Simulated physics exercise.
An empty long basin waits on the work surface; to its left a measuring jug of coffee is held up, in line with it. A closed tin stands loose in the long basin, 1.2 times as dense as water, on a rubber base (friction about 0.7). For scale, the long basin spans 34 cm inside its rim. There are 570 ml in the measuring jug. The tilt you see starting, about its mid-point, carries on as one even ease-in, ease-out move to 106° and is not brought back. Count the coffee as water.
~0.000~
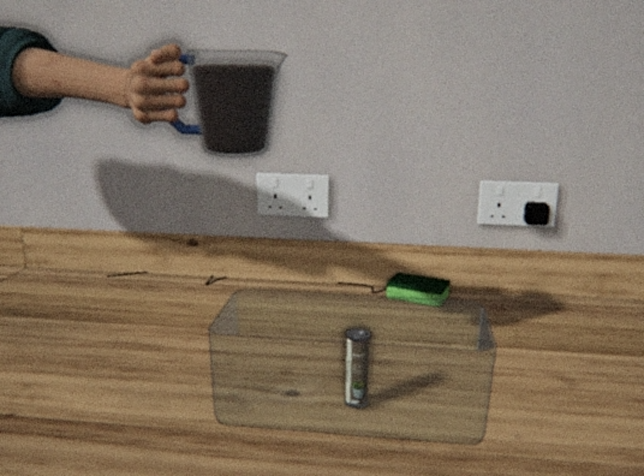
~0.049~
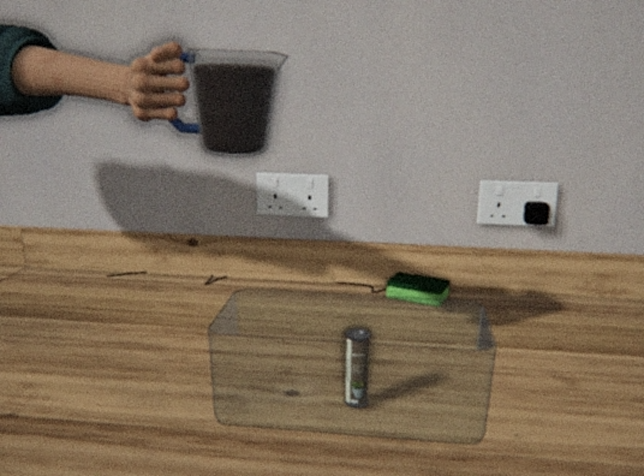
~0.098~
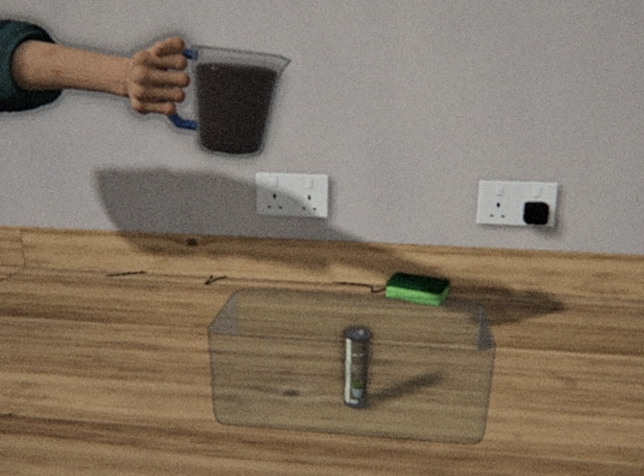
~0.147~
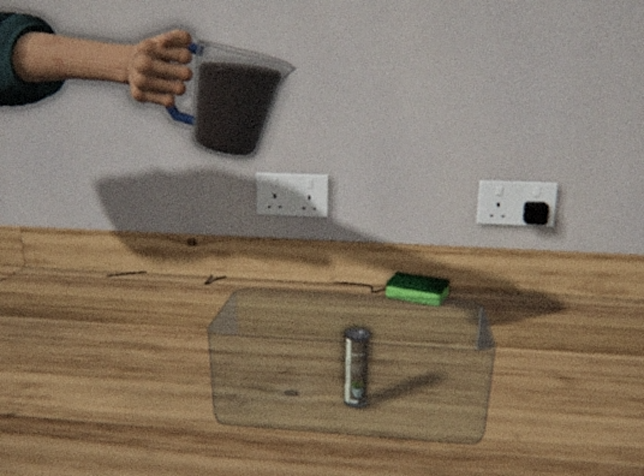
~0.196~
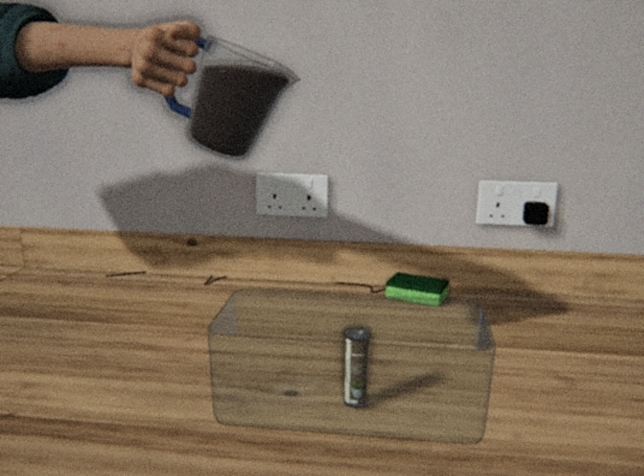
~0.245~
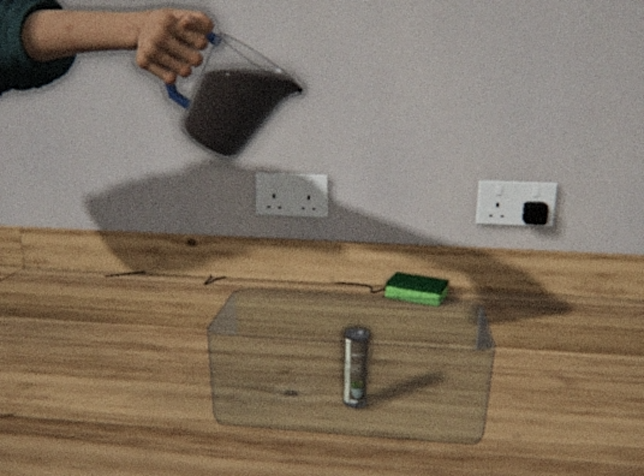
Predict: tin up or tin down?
It keeps standing.
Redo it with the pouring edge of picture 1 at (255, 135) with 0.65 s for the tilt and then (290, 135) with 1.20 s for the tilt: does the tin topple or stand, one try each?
First it keeps standing; then it topples.
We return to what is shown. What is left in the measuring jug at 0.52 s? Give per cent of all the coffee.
Near 52 in a hundred.
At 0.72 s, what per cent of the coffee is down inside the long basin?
About 58 per cent.
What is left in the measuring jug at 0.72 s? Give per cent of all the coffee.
Some 10 per cent.
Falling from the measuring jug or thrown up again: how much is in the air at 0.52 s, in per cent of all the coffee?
Some 44 per cent.
Then, 0.52 s in, the tilt is 95° and 52 per cent is still to pour; the tin stands where it began.
Then, 0.72 s in, the tilt is 106° and 9 per cent is still to pour; the tin stands where it began.
Then, 0.92 s in, the tilt is 106° and 0 per cent is still to pour; the tin stands where it began.
Then, 1.15 s in, the tilt is 106° and 0 per cent is still to pour; the tin stands where it began.
Finally, the tin stands where it began.
